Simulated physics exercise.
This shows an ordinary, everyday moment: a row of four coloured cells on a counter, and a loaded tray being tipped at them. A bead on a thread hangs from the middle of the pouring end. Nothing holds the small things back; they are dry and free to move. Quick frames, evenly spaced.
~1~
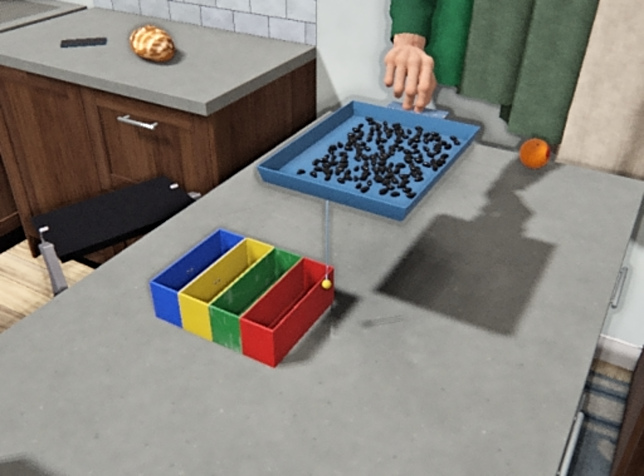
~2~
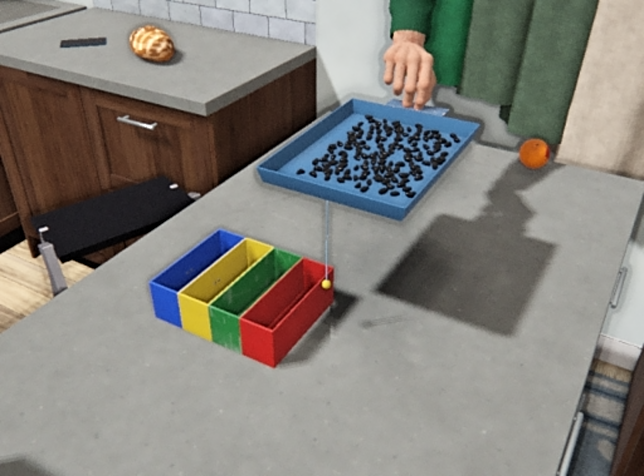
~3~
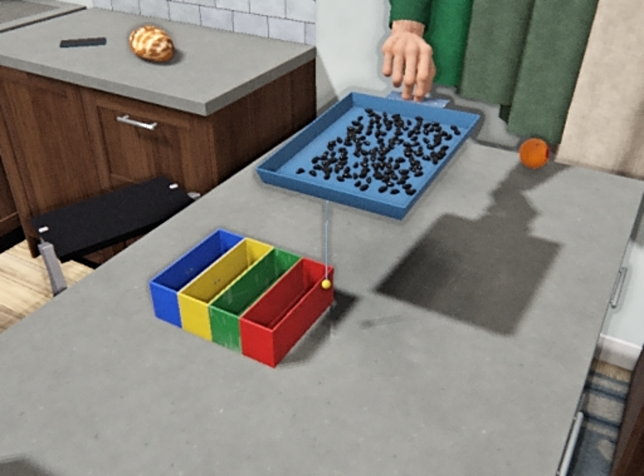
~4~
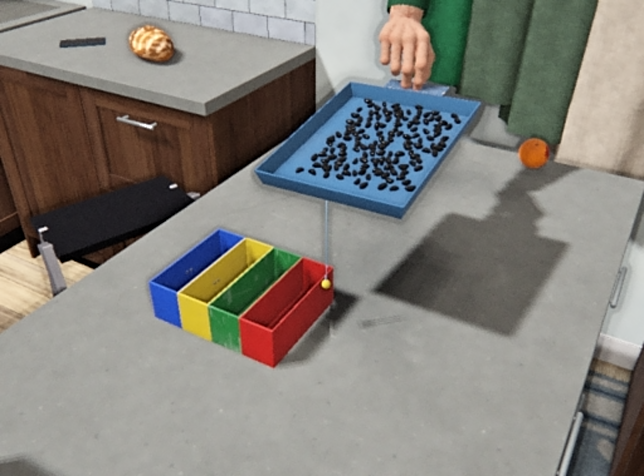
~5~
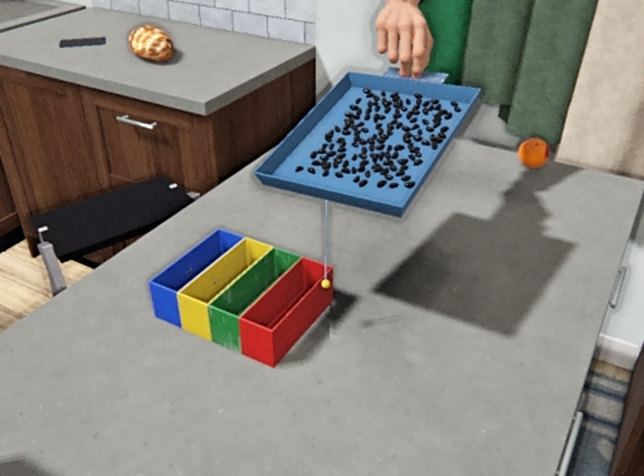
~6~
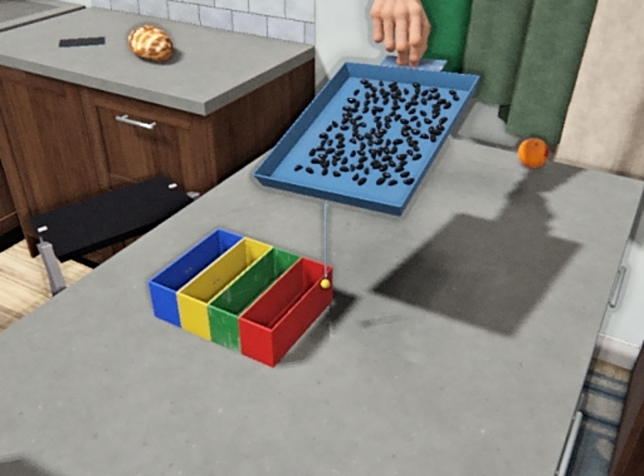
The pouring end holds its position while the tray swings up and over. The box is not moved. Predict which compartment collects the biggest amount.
Biggest amount: The green compartment.
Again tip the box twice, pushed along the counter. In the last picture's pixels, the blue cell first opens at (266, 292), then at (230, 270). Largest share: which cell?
For the first spot I'd say that blue cell, and for the second spot the cell in yellow.
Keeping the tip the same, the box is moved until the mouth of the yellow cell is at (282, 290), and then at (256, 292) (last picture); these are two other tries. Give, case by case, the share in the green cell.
Trial 1 around 20 percent, trial 2 around 20 percent.
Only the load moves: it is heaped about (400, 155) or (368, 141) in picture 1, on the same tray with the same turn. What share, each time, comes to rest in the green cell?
It comes to about 40 per cent the first time and about 40 per cent the second.
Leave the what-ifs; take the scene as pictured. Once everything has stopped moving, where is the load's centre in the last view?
I'd place the middle at about (263, 331).
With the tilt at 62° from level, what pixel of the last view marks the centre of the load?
Roughly at (307, 179).
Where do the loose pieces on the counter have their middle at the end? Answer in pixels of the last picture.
Centre: Roughly (295, 379).
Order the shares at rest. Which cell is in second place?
After the leader, it is the cell in red.
Just after the last frame, tray tipped steeply; almost all on the tray; about a tenth falling or outside the box.
A moment on, tray tipped past a quarter turn; roughly half on the tray; roughly a quarter in the green cell; about a tenth in the red cell; just a few in the yellow cell; just a few in the blue cell; roughly a quarter falling or outside the box.
Further on, tray tipped past a quarter turn; roughly half in the green cell; roughly a quarter in the red cell; about a tenth in the yellow cell; just a few in the blue cell; roughly a quarter falling or outside the box.
When it is over, tray tipped past a quarter turn; roughly half in the green cell; roughly a quarter in the red cell; about a tenth in the yellow cell; just a few in the blue cell; roughly a quarter outside the box.
